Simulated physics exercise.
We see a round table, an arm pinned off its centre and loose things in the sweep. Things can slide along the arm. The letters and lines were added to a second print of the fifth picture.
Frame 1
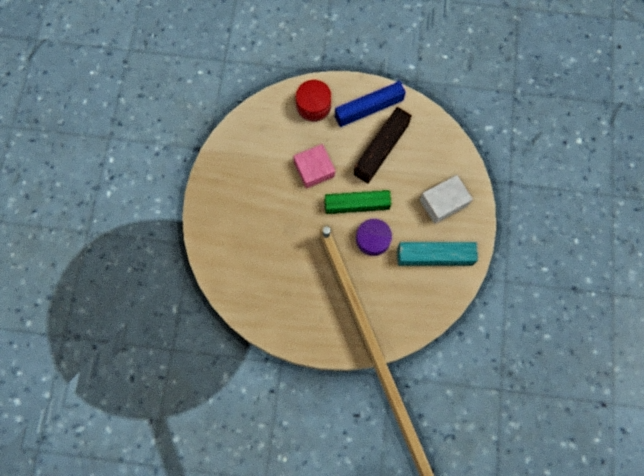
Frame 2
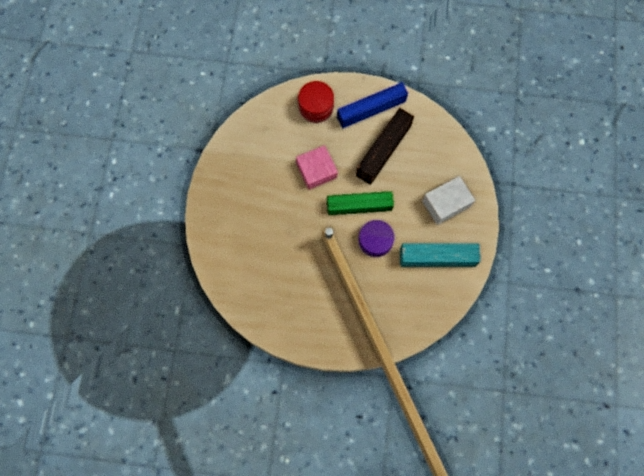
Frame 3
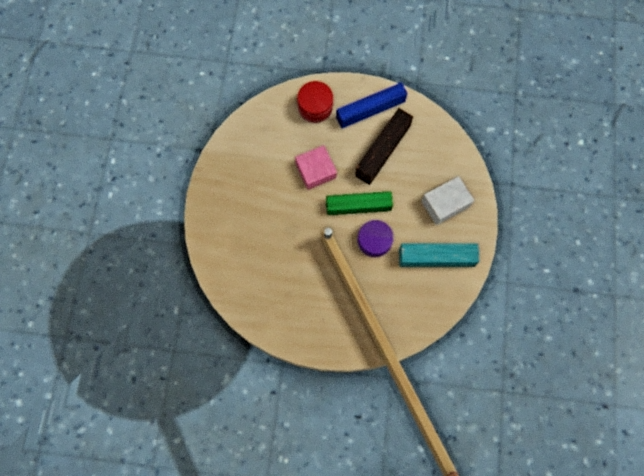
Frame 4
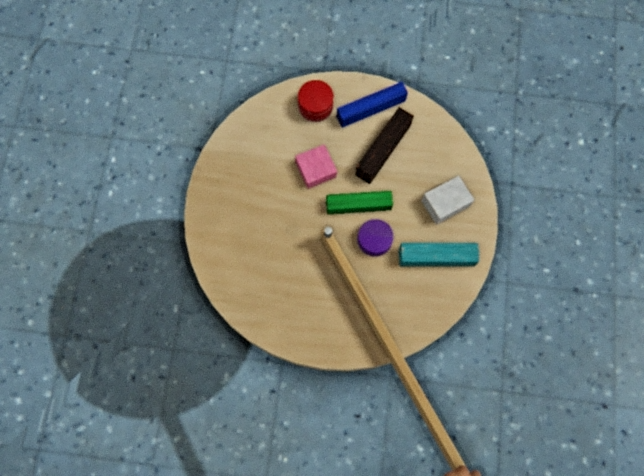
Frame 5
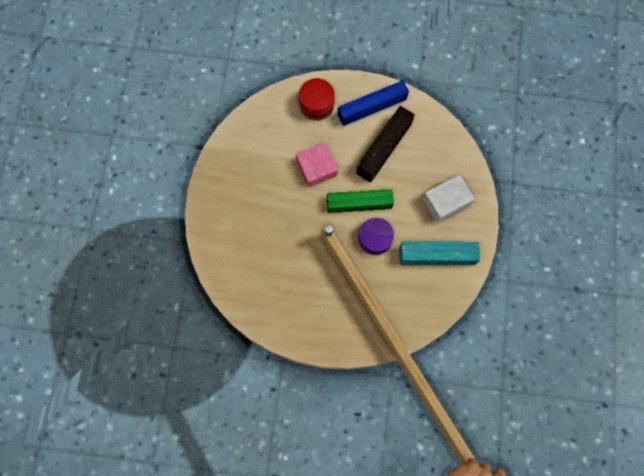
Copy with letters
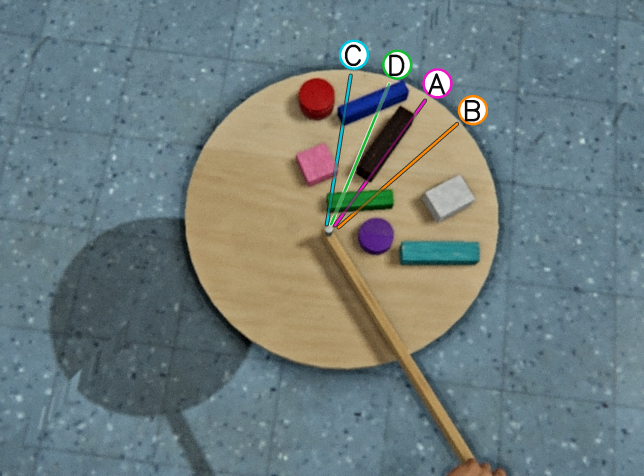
A wooden arm swings slightly rightward at its lower end while colourful blocks stay still.
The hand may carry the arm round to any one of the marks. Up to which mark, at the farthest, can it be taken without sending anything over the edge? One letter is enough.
No farther than D.
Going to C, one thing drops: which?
It is the red tin.
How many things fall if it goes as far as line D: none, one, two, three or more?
In all, none.
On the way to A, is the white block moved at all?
By then, yes.
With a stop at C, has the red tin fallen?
Yes.
On the marked copy, A at (381, 161); B at (399, 174); C at (339, 147); D at (361, 152).
With D. Early on, arm (426, 255); turquoise bar (440, 249); purple tin (378, 230).
Further on, arm (409, 183); white block (417, 140); black bar (378, 133).
At the end, arm (364, 148); red tin (283, 85); blue stick (311, 83); nothing has fallen.
As for the rest, A is safe but short; B is safe but short; C drops the red tin.
